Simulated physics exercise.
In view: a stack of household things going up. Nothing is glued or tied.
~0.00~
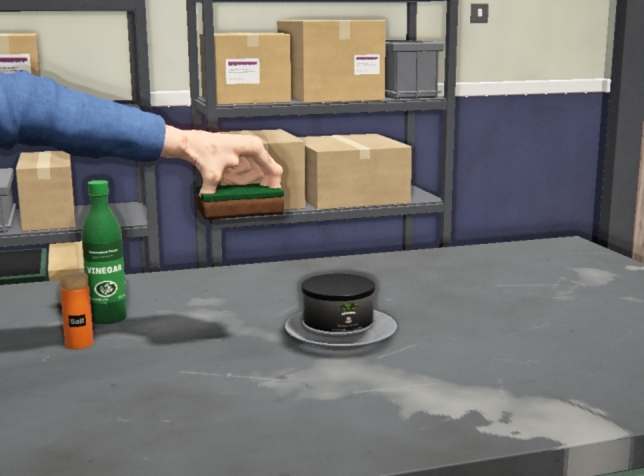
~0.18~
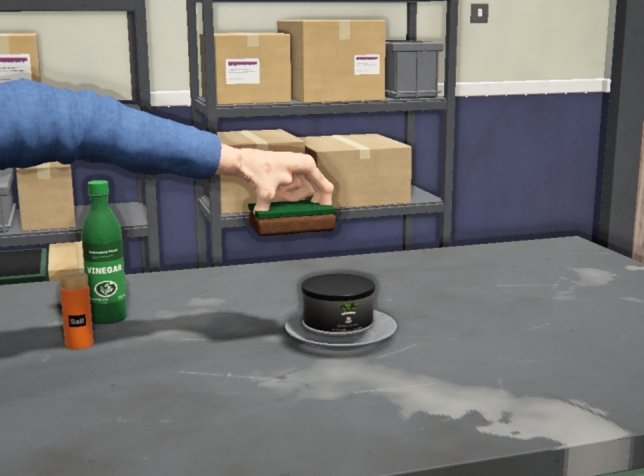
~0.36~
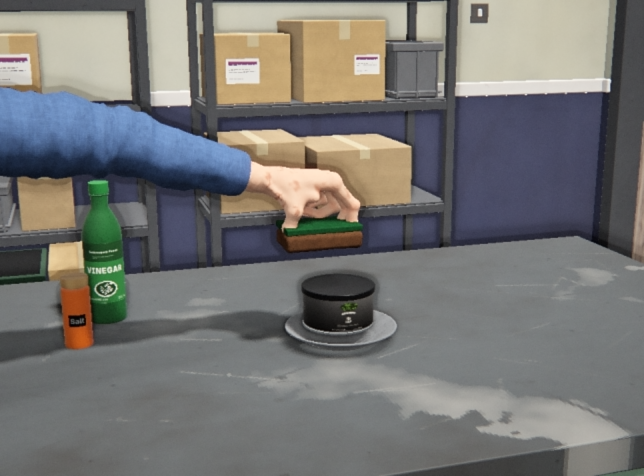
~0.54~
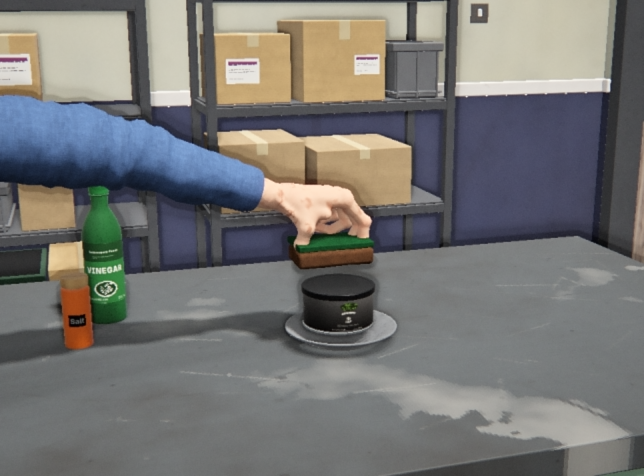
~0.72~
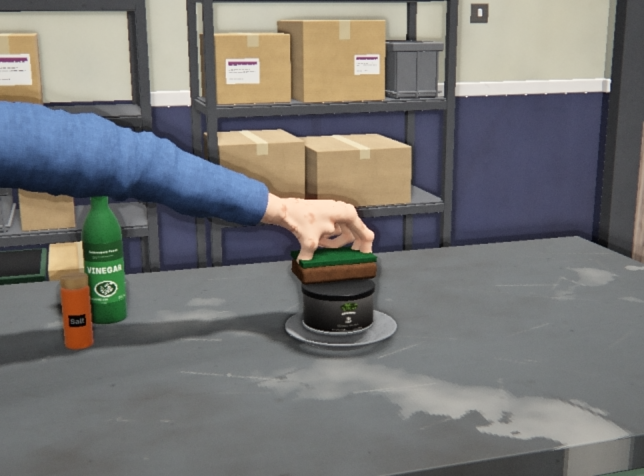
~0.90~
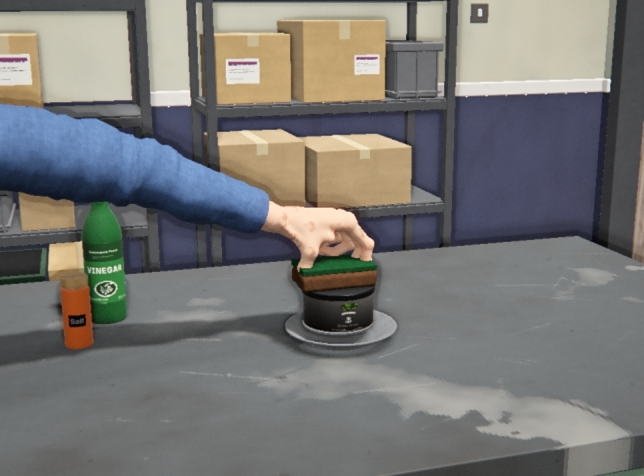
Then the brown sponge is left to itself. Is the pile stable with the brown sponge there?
Outcome: The pile stays up.
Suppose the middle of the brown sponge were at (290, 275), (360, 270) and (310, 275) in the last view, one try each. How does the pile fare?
First, it comes apart; second, it holds; third, it keeps its balance.
By 1.20 s, all is still.
By 1.60 s, brown sponge resting near (334, 273).
When it is over (2.0 s), all 5 as before. End places, in pixels of the last picture, brown sponge near (334, 273). The pile holds.
